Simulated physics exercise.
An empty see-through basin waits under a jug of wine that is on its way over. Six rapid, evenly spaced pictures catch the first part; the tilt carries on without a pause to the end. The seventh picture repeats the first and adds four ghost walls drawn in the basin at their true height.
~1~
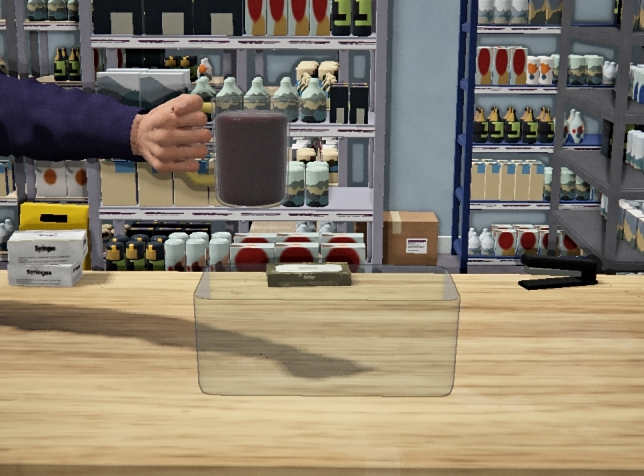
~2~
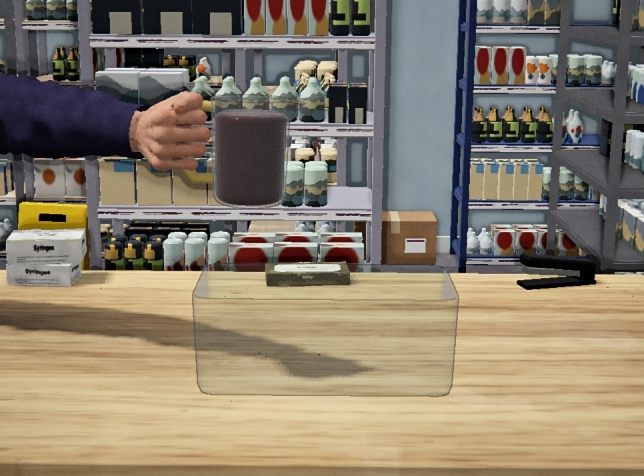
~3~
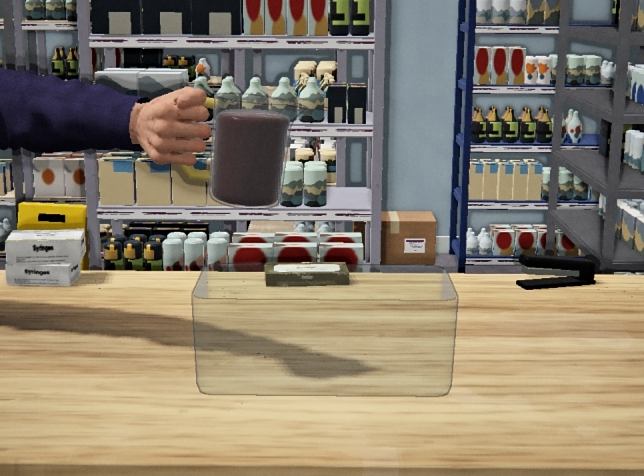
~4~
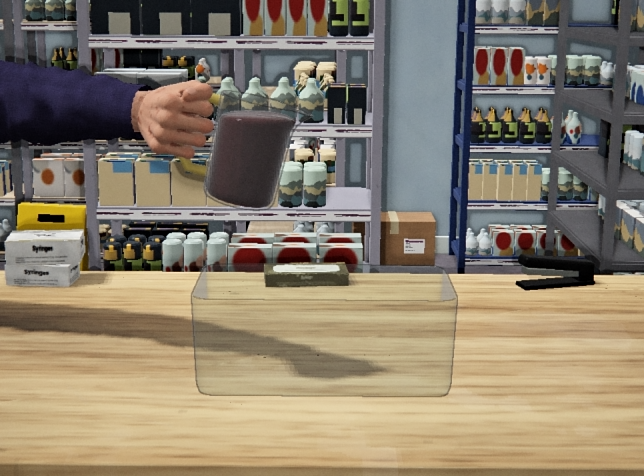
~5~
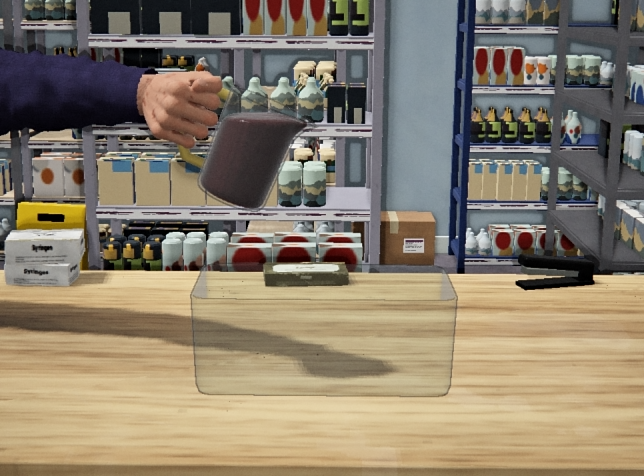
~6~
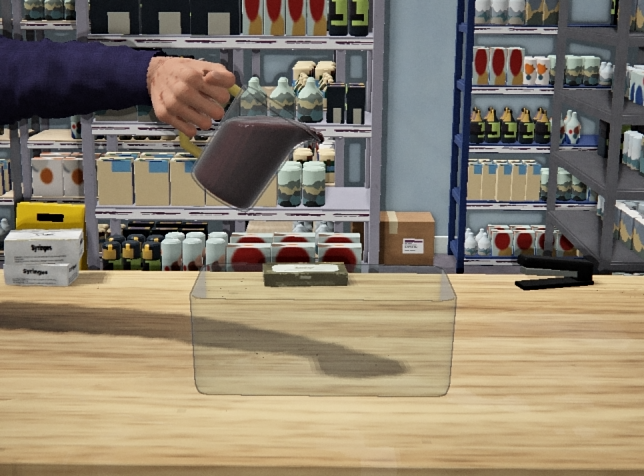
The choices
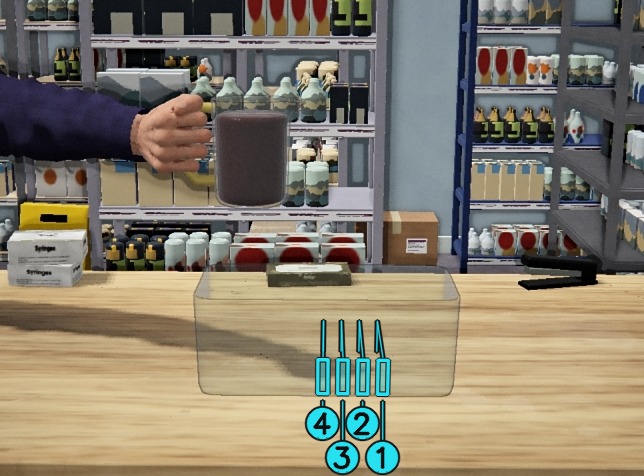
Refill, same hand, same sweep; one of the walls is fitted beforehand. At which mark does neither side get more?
Best: 2.
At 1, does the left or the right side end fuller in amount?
More ends on the left.
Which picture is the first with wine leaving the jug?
Picture 6.
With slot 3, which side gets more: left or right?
The right one.
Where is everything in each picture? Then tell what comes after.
Upright, lip at (305, 102); basin from (199, 392) to (453, 395); nothing has left yet.
Upright, lip at (305, 103); nothing has left yet.
Tipped about 6°, lip at (307, 107); nothing has left yet.
Tipped about 13°, lip at (312, 115); nothing has left yet.
Tipped about 22°, lip at (316, 126); nothing has left yet.
Tipped about 34°, lip at (319, 140); wine is over the lip, down to (319, 140).
On the marked copy, 1 at (382, 401); 2 at (362, 401); 3 at (342, 401); 4 at (322, 401).
Choosing 1, about 81 % ends left of the wall and 15 % right of it; 5 % is lost outside.
Choosing 2, about 49 % ends left of the wall and 50 % right of it.
Choosing 3, about 21 % ends left of the wall and 78 % right of it.
Choosing 4, about 8 % ends left of the wall and 91 % right of it.
